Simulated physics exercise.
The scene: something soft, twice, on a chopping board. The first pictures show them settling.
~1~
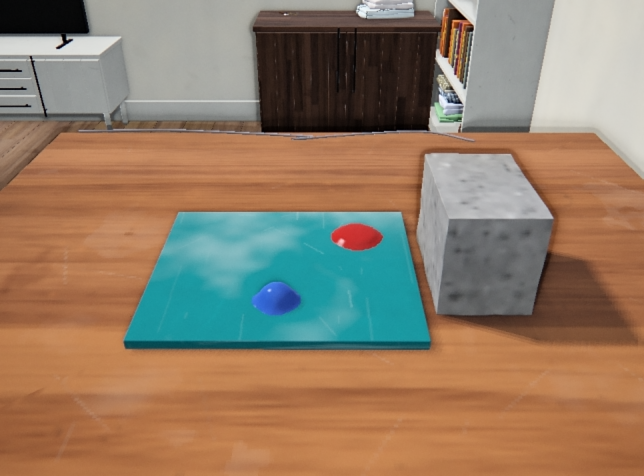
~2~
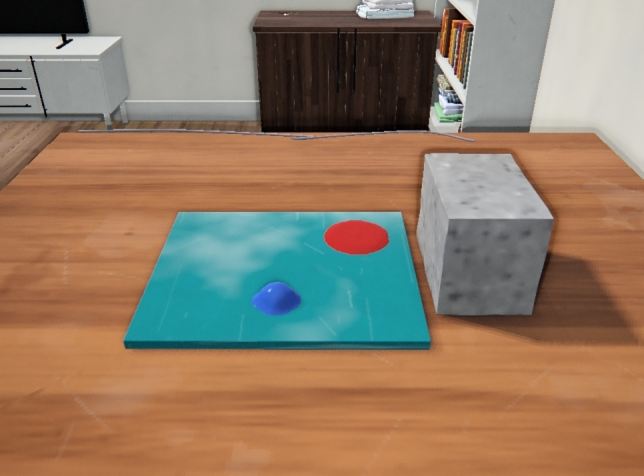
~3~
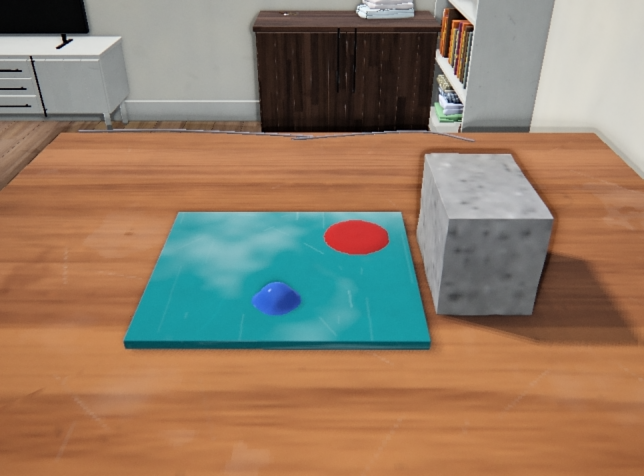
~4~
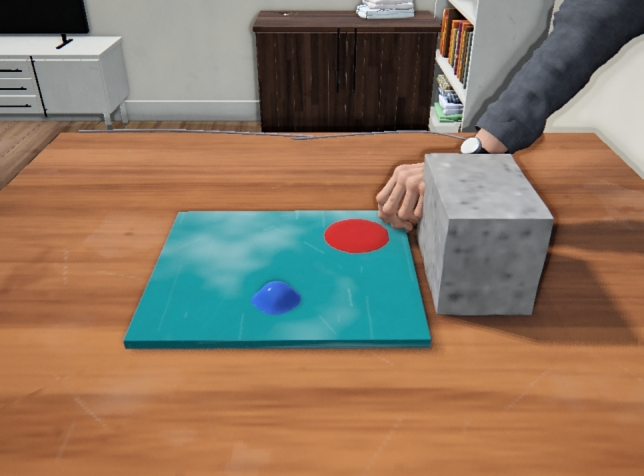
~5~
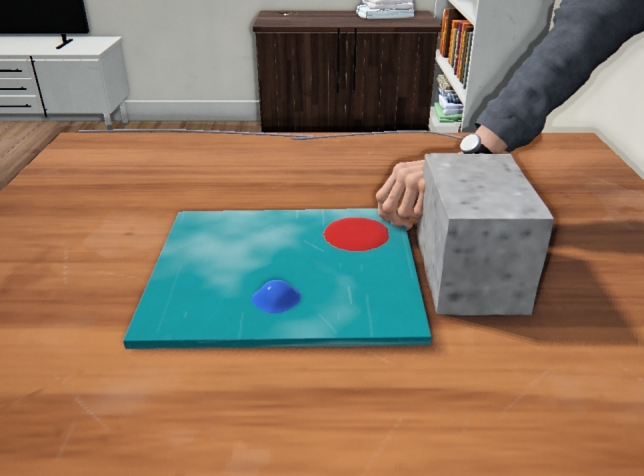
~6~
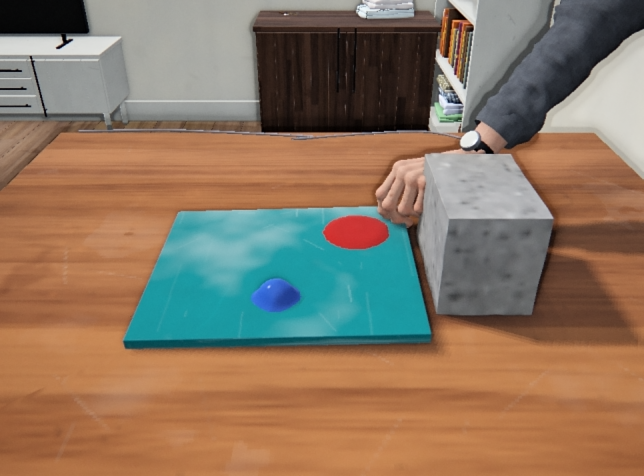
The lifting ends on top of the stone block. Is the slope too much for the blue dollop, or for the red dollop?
The blue dollop keeps clear of the edge; the red dollop keeps clear of the edge.
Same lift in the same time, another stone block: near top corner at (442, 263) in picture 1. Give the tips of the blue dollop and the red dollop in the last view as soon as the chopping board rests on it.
At (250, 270), and at (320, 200).
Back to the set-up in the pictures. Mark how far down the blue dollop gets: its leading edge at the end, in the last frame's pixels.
At about (236, 257).
A moment on, slope about 26°; the blue dollop has not moved; the red dollop has crept a little.
Further on, the blue dollop has not moved; the red dollop has crept down a long way.
When it is over, slope about 26°; the blue dollop has not moved; the red dollop has crept down a long way.
